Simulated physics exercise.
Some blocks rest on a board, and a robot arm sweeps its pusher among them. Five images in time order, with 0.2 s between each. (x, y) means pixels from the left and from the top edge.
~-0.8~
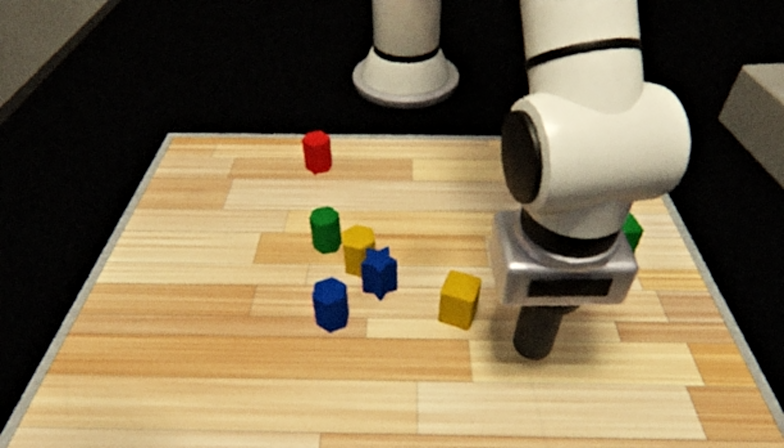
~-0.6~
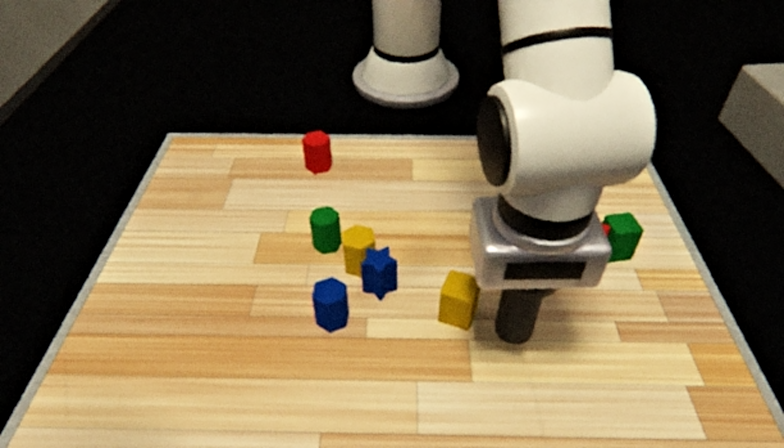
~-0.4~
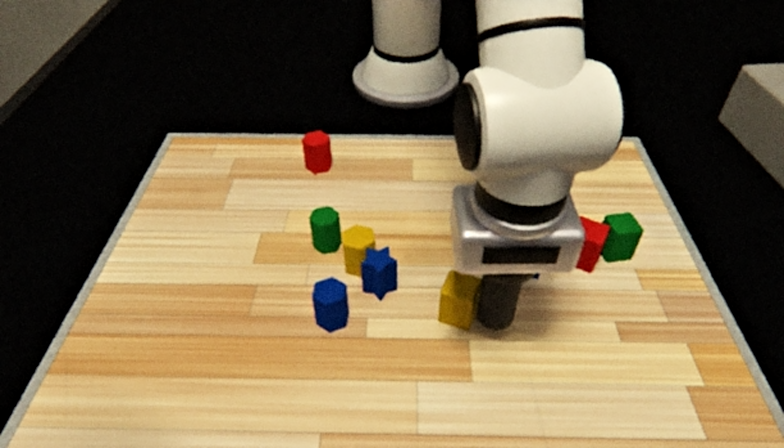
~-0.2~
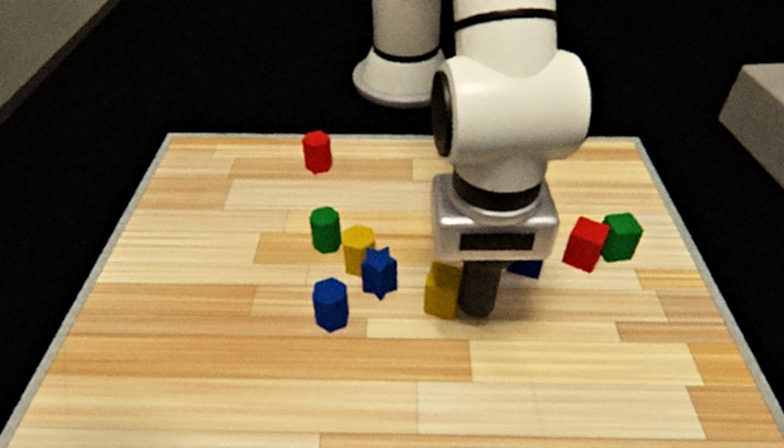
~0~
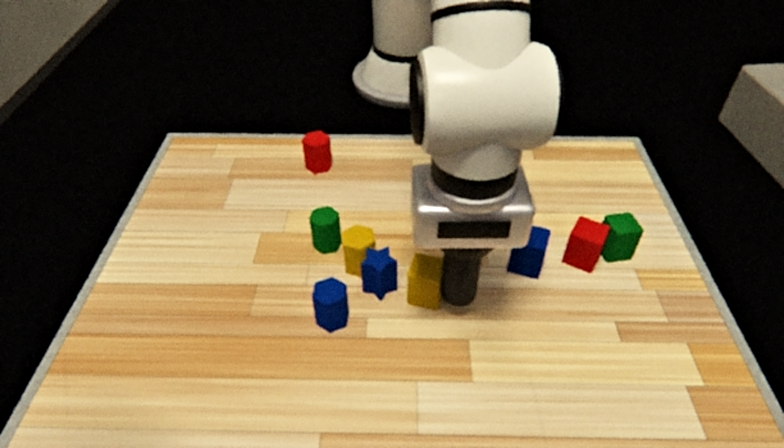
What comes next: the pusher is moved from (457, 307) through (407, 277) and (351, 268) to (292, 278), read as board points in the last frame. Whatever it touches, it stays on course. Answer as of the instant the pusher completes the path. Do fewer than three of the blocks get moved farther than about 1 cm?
Going by the path, no.
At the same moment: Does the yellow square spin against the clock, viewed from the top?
The answer is yes.
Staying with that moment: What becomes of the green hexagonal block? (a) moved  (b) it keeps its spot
Answer: A.
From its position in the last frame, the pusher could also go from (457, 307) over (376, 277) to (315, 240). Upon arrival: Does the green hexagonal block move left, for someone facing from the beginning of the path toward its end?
No, it doesn't check out.
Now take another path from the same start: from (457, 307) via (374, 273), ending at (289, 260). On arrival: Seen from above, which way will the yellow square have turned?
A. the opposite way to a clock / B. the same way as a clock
A (the opposite way to a clock)
What follows on the original path. One third of the way, pusher at (406, 264); yellow hexagonal block at (344, 231), turned 50° clockwise; blue star block at (339, 257); yellow square at (369, 247), turned 45° anticlockwise.
Two thirds of the way, pusher at (349, 255); green hexagonal block at (315, 205), turned 20° clockwise; yellow hexagonal block at (304, 226); blue star block at (298, 274), turned 55° anticlockwise; yellow square at (312, 251), turned 95° anticlockwise.
At the end, pusher at (290, 265); green hexagonal block at (315, 205), turned 25° clockwise; yellow hexagonal block at (289, 225), turned 200° clockwise; blue star block at (285, 290), turned 110° anticlockwise; yellow square at (264, 271), turned 155° anticlockwise.
